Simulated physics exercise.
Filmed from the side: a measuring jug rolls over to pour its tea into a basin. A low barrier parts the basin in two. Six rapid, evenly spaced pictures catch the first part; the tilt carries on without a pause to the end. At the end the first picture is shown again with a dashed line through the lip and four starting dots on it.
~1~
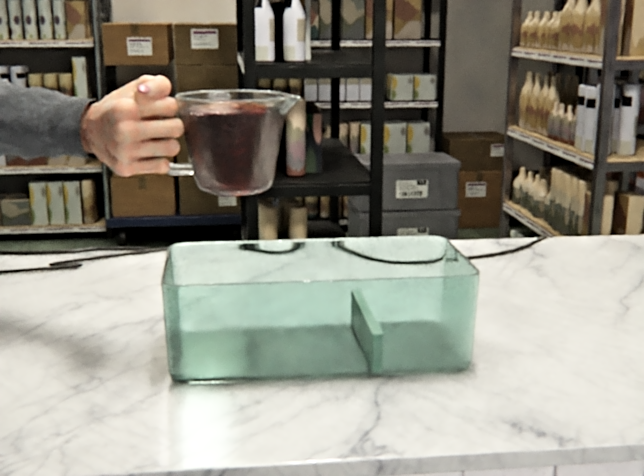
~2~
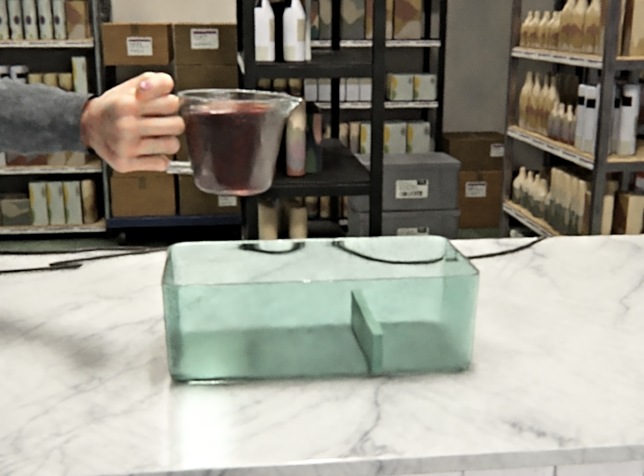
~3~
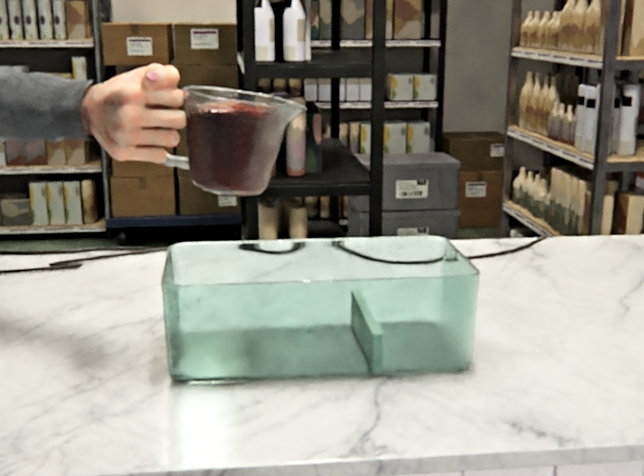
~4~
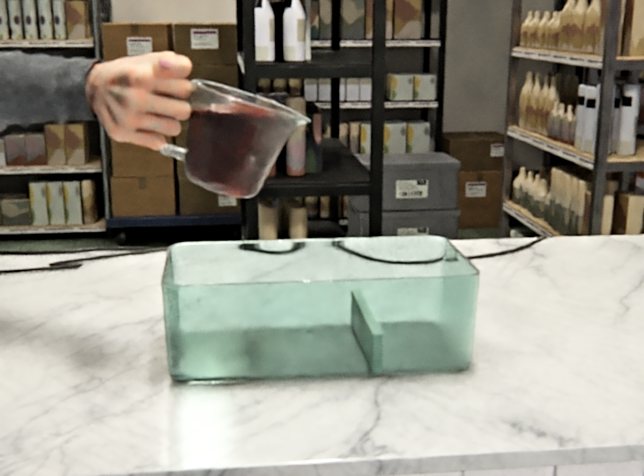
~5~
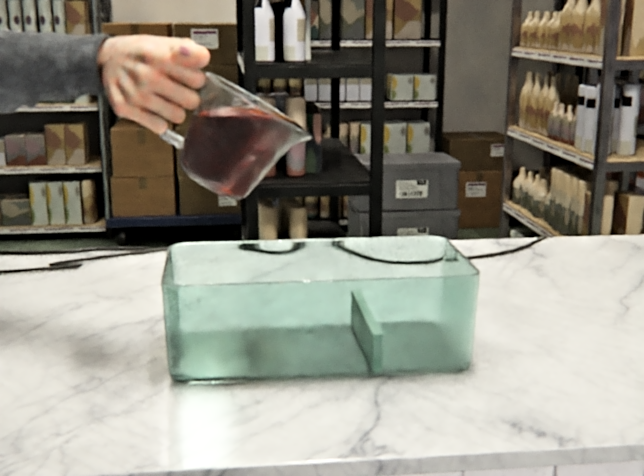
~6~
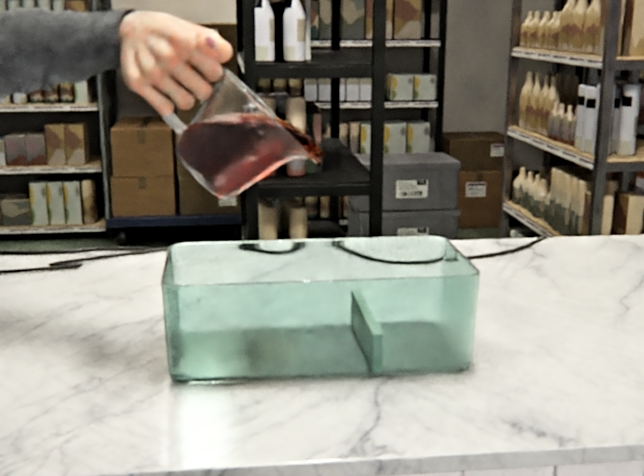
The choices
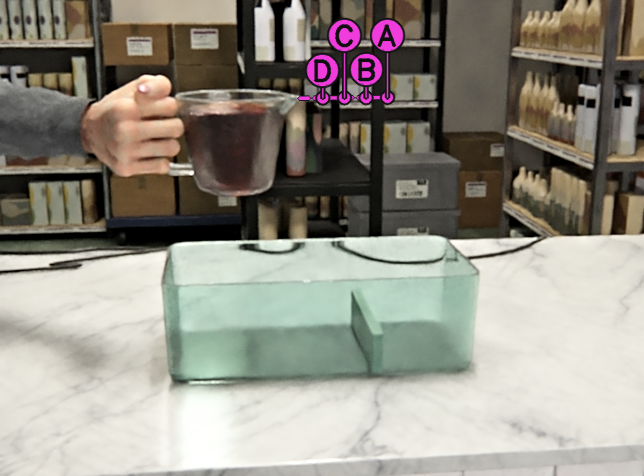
The clip opens on a hand holding a glass jug of dark red liquid upright above a pale green, see-through basin with a low divider, set on a marble counter. The hand tilts the jug gradually, then more steeply to the right, until the liquid just slips over its lip.
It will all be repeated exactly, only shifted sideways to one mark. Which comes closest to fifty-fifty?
Use spot C.
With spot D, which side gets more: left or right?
The left side.
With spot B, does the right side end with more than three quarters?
No.
In magenta, A at (387, 97); B at (366, 97); C at (344, 97); D at (322, 98).
Choosing A, about 22 % ends left of the wall and 74 % right of it; 4 % is lost outside.
Choosing B, about 33 % ends left of the wall and 61 % right of it; 6 % is lost outside.
Choosing C, about 50 % ends left of the wall and 45 % right of it; 5 % is lost outside.
Choosing D, about 66 % ends left of the wall and 29 % right of it; 5 % is lost outside.
